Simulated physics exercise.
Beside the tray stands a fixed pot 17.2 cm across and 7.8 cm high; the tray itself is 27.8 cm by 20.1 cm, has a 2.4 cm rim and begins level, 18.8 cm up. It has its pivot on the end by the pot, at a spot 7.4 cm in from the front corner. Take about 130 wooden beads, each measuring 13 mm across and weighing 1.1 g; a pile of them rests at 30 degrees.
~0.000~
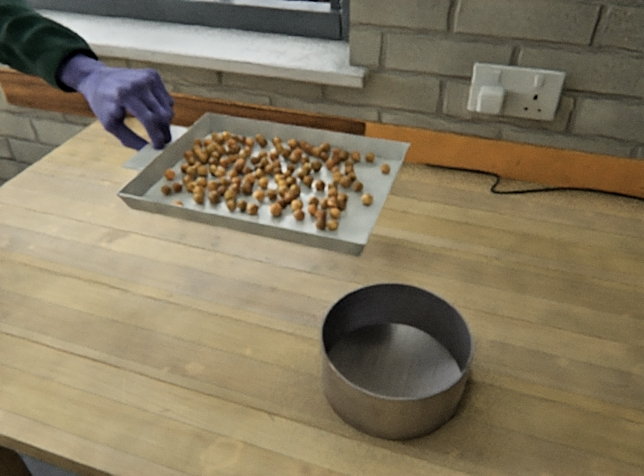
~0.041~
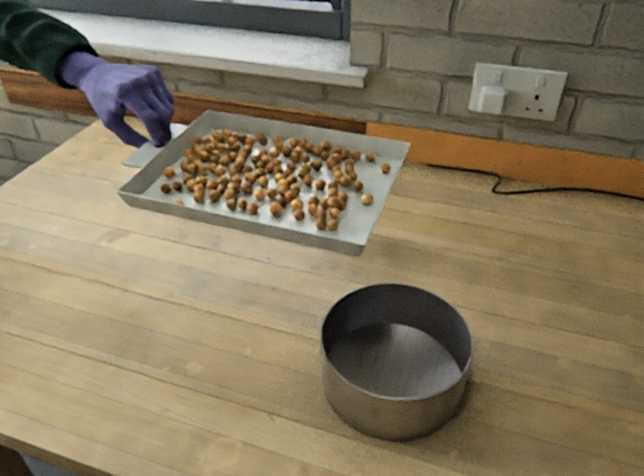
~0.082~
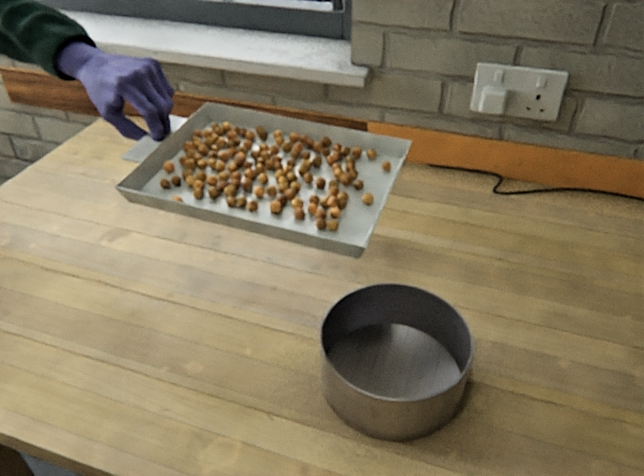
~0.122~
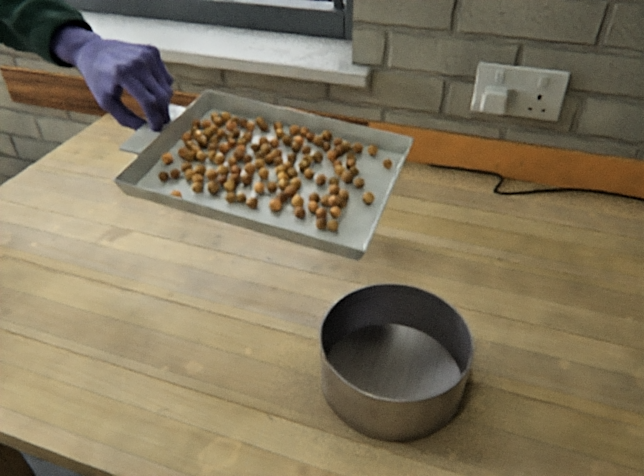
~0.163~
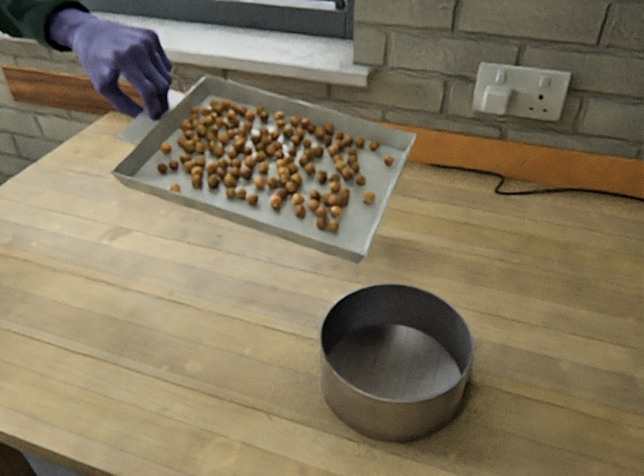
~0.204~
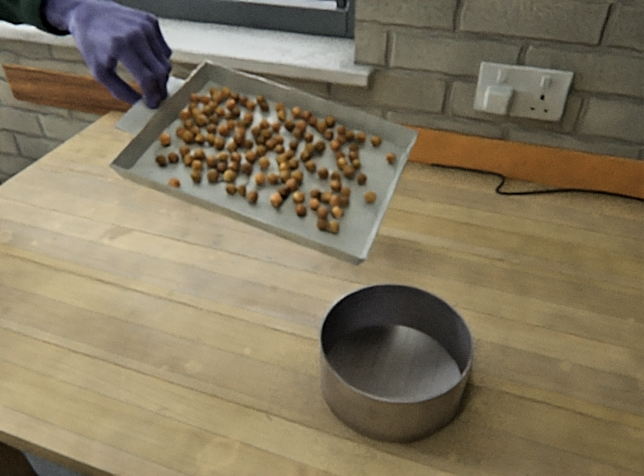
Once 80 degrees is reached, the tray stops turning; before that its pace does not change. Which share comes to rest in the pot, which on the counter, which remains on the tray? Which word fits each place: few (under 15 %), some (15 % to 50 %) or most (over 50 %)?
Pot gets most; counter gets few; tray gets few.
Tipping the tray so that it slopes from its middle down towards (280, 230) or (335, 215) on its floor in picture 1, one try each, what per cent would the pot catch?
Estimate: Some 65 % and some 95 % respectively.
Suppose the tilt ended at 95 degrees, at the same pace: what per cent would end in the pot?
In that case, near 100 percent.
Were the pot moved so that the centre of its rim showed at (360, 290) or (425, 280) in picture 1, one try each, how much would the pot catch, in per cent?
Roughly 55 and 5 percent.
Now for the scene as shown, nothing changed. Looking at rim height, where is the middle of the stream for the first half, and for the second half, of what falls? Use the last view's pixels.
(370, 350) first, (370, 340) later, roughly.
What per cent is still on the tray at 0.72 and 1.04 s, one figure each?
90 then 25.
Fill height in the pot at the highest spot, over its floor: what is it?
Close to 3.0 cm up.
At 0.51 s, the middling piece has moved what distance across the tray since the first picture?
By then it sits near 9 cm from where it began.
After 0.51 s, tilt 47 degrees; the tray holds 100 %, the pot 0 %.
After 0.72 s, tilt 69 degrees; the tray holds 90 %, the pot 0 %.
After 1.04 s, tilt 80 degrees; the tray holds 25 %, the pot 65 %.
By 2.3 s all is still; pot 100 %, counter 0 %, tray 0 %.
